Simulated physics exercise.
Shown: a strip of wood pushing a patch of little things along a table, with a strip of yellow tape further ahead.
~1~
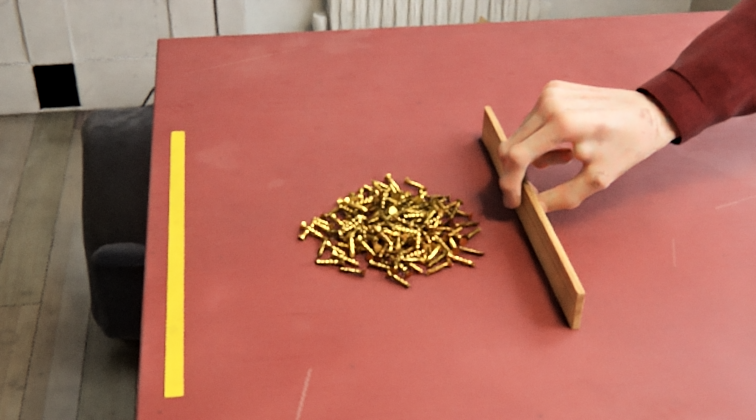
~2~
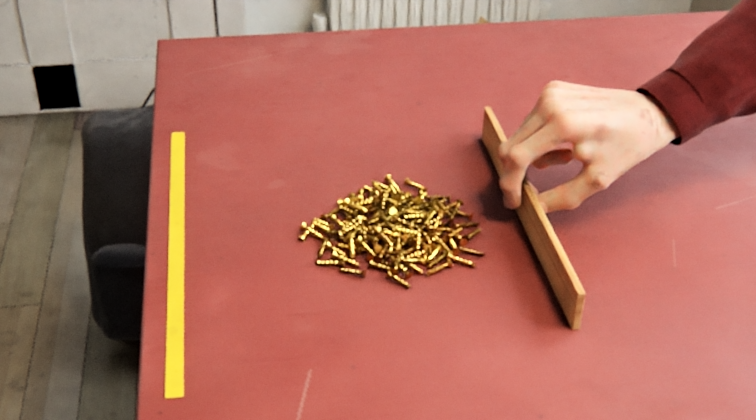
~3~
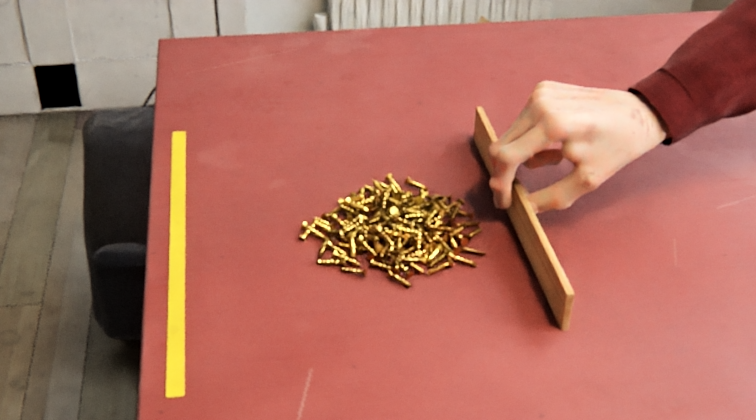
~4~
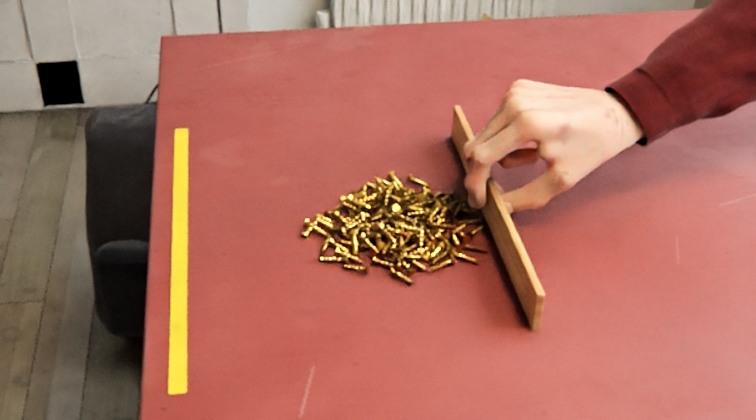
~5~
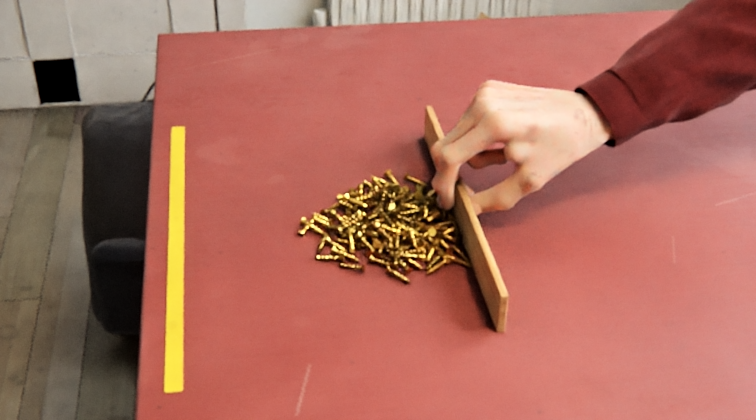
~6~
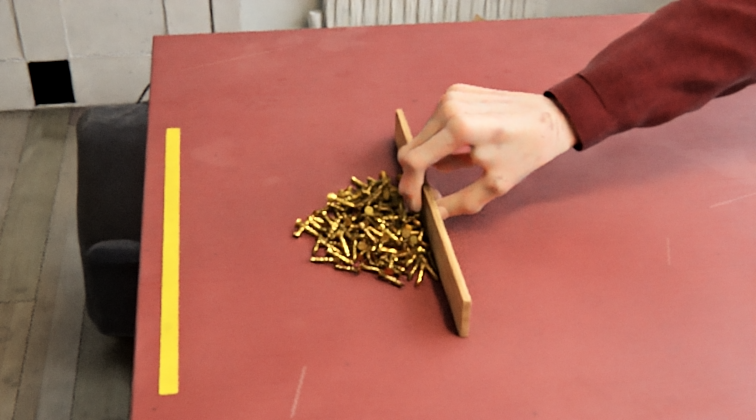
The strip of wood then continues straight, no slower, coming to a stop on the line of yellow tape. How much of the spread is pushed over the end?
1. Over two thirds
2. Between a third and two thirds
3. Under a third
Over two thirds.
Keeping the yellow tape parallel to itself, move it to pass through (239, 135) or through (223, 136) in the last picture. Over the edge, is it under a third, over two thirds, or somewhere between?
The first position gives below one third, the second gives less than a third.
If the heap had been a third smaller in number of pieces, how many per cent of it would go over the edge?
Roughly 80 per cent of the heap.
Just after the last frame, strip of wood still moving, near (293, 201); heap all on the table, its front near (189, 248).
A moment on, strip of wood stopped at the yellow tape; heap roughly two thirds over the edge.
Further on, strip of wood stopped at the yellow tape; heap the larger part over the edge.
When it is over, strip of wood stopped at the yellow tape; heap the larger part over the edge.
